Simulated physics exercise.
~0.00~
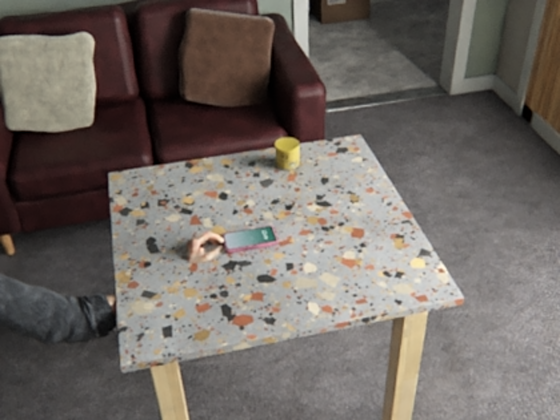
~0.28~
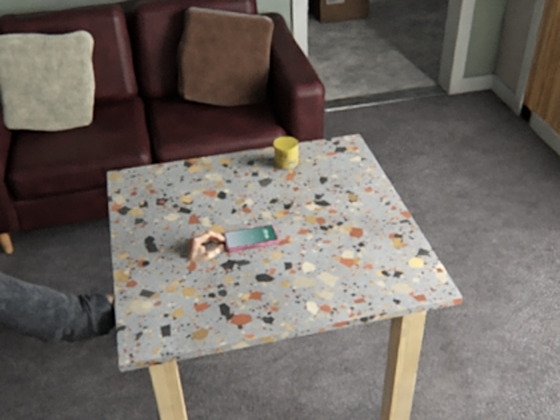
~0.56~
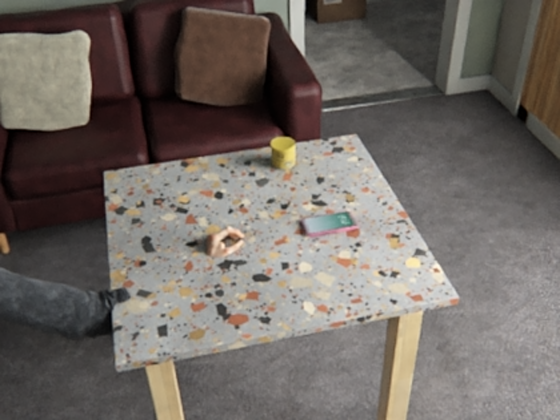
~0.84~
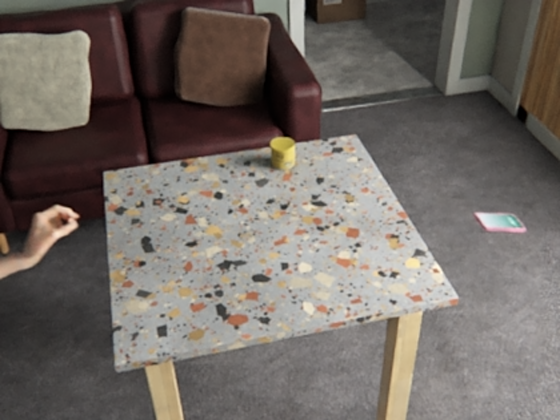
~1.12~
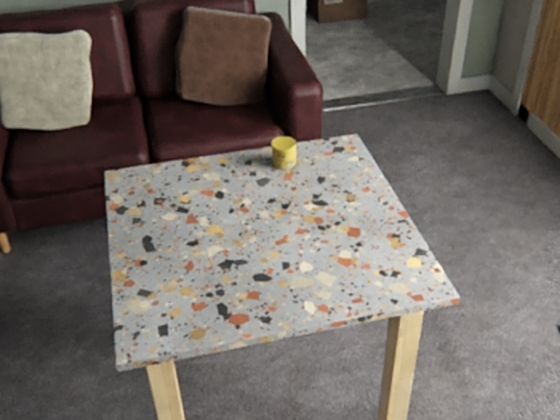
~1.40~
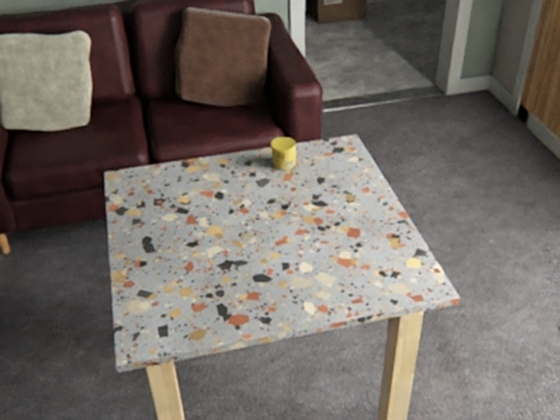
A pink phone, pushed by a hand, slides right across the speckled table and flies off the edge.
